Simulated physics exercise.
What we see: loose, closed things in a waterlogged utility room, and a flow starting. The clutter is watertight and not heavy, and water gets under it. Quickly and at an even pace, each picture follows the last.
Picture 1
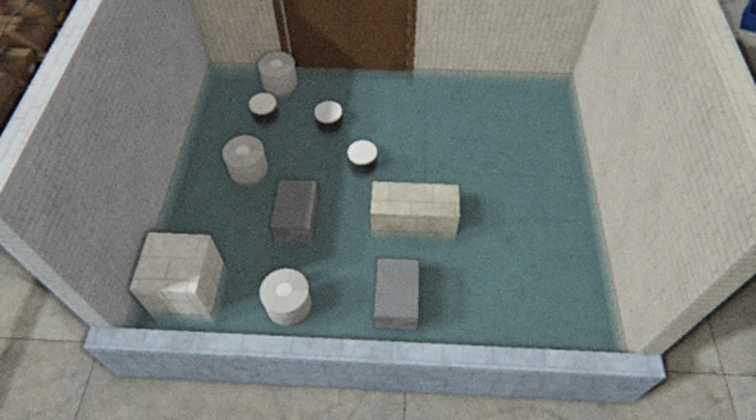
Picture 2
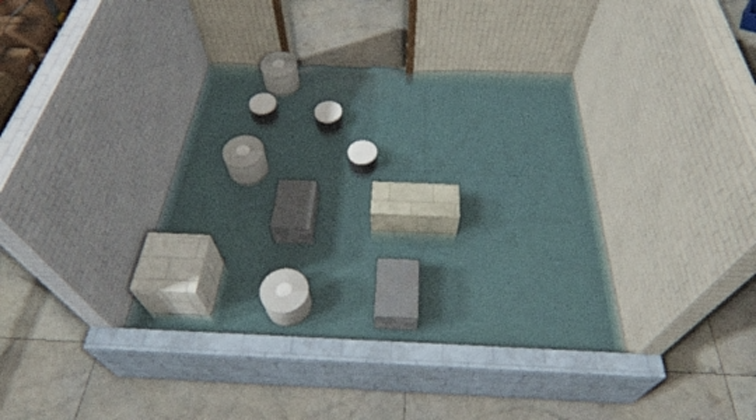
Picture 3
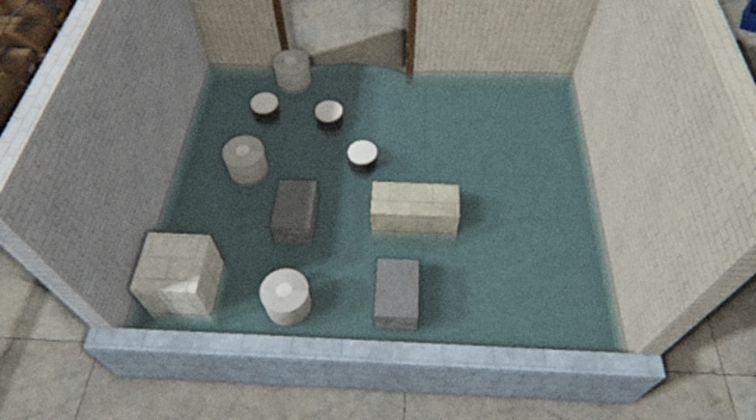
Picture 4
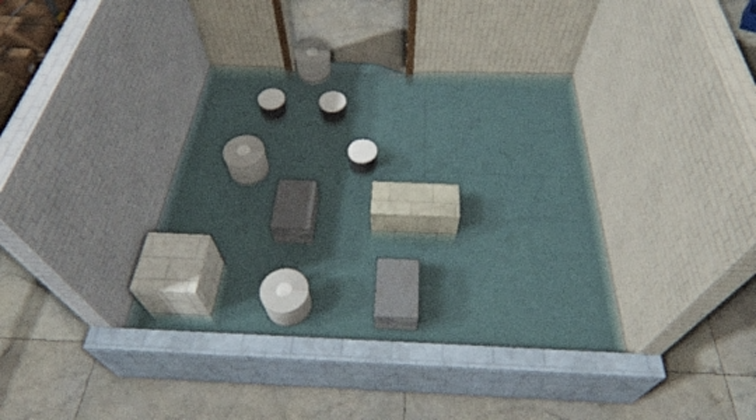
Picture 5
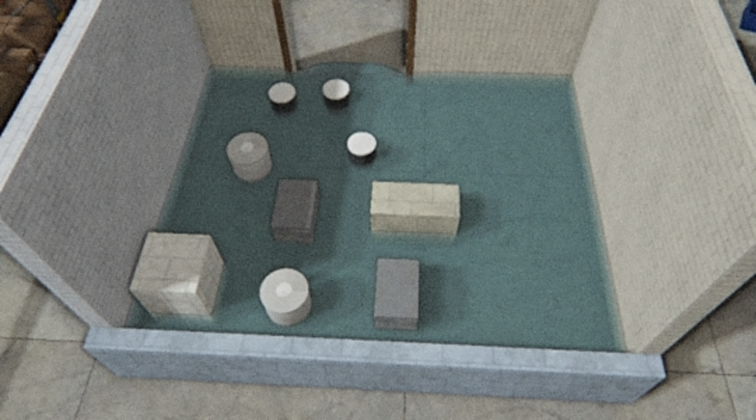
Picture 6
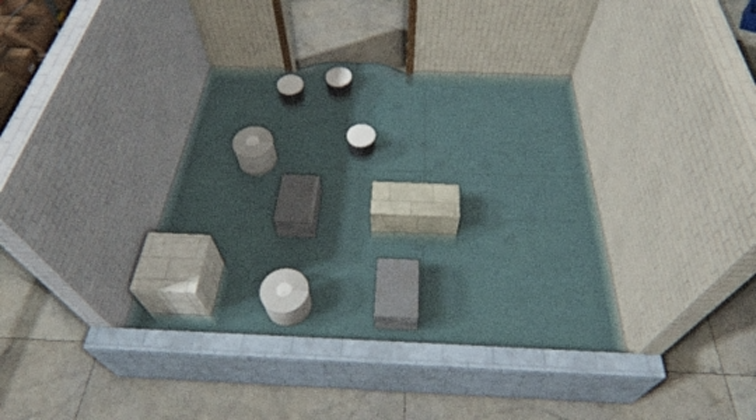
In a flooded utility room, the brown door at the back opened, and a pale cylinder drifted right and out through the gap, while the small white-topped pails floated slowly toward the doorway behind it.
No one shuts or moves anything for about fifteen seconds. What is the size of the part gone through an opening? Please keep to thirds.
It is going to be at or above two thirds.
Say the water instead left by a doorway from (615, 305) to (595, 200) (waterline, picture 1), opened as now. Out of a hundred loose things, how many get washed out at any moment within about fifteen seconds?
Fraction out: Near 20 %.
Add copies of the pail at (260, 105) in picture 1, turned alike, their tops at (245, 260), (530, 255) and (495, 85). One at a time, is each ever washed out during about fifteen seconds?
First one does not escape, second one does not escape, third one makes it out.
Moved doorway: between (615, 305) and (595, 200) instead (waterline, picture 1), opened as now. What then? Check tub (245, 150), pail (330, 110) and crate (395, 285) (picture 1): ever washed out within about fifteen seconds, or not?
Same order as asked: Never leaves, never leaves, exits.
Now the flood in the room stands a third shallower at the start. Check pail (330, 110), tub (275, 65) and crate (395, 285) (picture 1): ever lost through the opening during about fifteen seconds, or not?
In turn: Swept away, swept away, remains.
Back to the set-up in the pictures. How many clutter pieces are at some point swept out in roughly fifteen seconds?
That makes 6.
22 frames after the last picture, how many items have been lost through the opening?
Total: 6.
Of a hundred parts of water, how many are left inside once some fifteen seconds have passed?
Roughly 46 percent.
A moment on, 2 of 8 are out; 6 afloat.
Next, 4 of 8 are out; 4 afloat.
Later, 6 of 8 are out; 2 afloat.
In the end, 6 of 8 are out; 2 afloat.
